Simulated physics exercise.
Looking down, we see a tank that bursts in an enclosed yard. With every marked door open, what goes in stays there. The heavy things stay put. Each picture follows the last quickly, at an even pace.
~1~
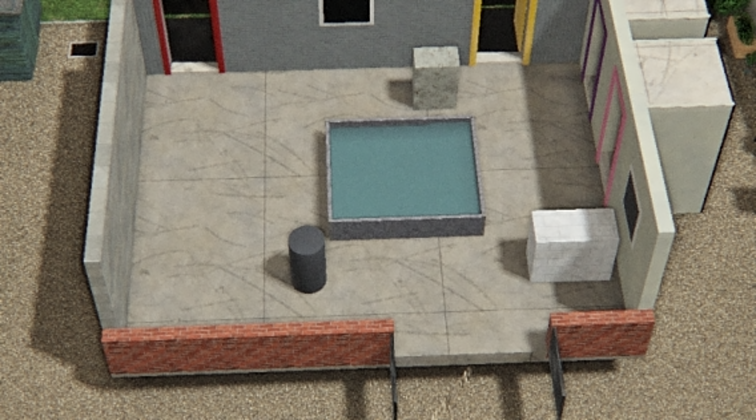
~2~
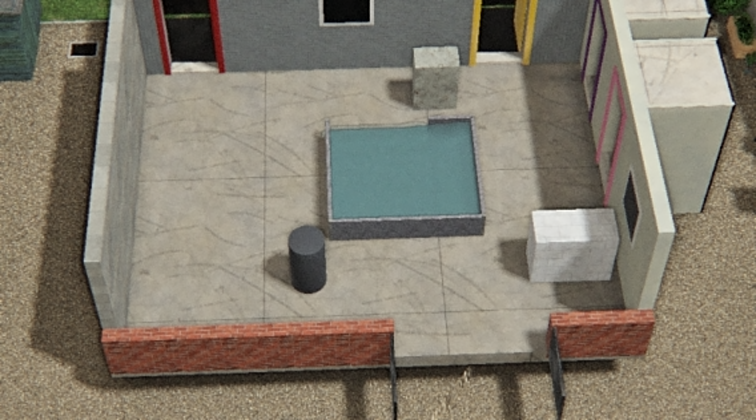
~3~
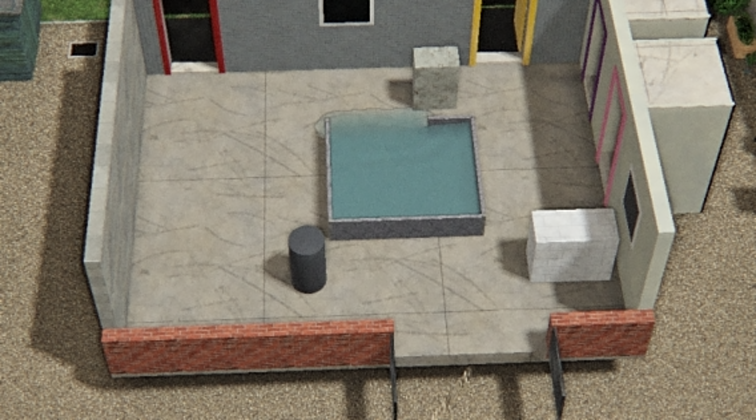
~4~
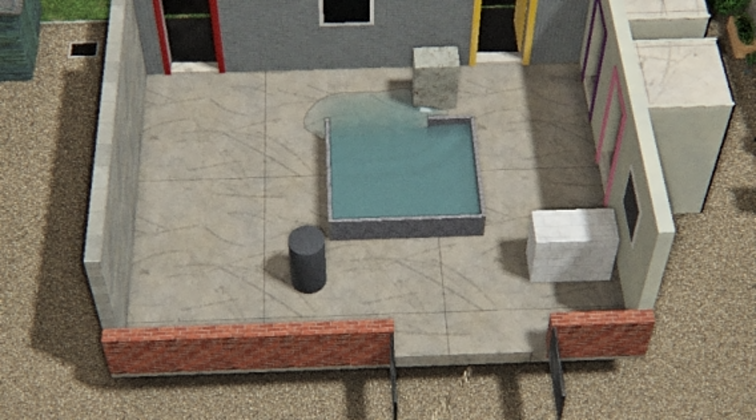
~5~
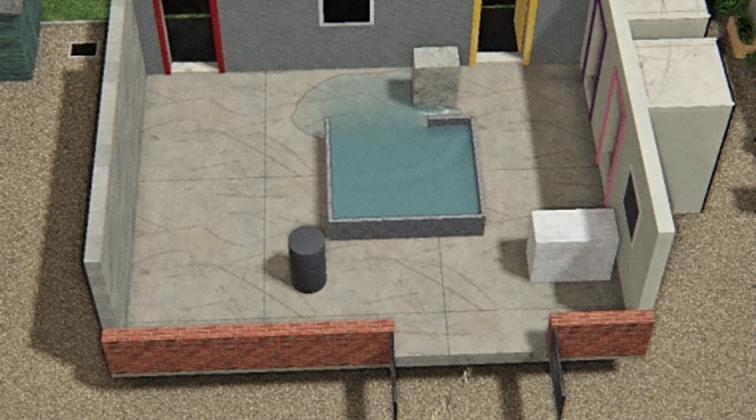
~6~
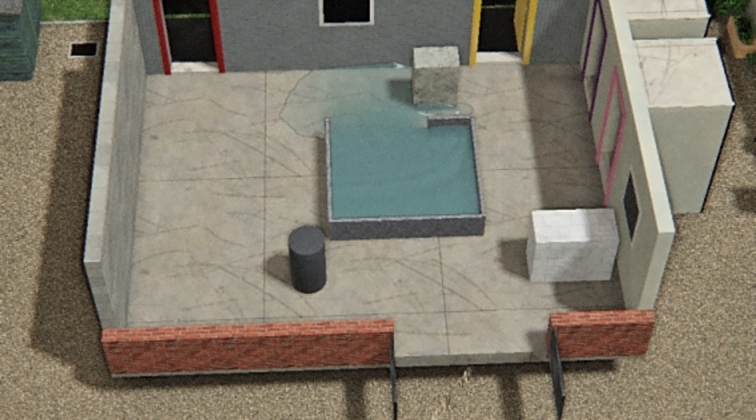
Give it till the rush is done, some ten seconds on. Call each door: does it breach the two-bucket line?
Calls: The yellow door does not breach it; the pink door does not breach it; the red door breaches it; the purple door does not breach it.
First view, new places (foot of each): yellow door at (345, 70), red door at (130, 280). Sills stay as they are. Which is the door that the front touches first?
Answer: The yellow-painted one.
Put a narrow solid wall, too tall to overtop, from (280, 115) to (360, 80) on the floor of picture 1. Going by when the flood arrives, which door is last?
Last comes the one in pink.
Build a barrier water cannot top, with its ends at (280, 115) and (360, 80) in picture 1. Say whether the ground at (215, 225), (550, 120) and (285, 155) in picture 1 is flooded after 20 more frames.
Taking the points in the order given, they are inundated, inundated and inundated.
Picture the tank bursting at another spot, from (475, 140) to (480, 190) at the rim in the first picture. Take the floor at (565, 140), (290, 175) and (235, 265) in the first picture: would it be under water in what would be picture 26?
So: Wetted, then spared, then spared.
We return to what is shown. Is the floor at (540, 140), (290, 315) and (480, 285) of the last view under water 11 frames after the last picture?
As listed, the points end up soaked, high and dry and high and dry.
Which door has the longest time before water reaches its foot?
It's the pink door.
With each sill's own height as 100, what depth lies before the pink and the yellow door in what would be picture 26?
Around 0 in a hundred for the first and 110 in a hundred for the second.
A moment on, water covers 15 % of the floor; the yellow door not reached, the pink door not reached, the red door not reached, the purple door not reached.
Next, water covers 20 % of the floor; the yellow door wet at the sill, nothing in, the pink door not reached, the red door wet at the sill, nothing in, the purple door not reached.
Then, water covers 35 % of the floor; the yellow door wet at the sill, nothing in, the pink door wet at the sill, nothing in, the red door under two buckets in, the purple door wet at the sill, nothing in.
Later, water covers 65 % of the floor; the yellow door wet at the sill, nothing in, the pink door wet at the sill, nothing in, the red door over two buckets in, the purple door wet at the sill, nothing in.
In the end, water covers 90 % of the floor; the yellow door wet at the sill, nothing in, the pink door wet at the sill, nothing in, the red door over two buckets in, the purple door wet at the sill, nothing in.
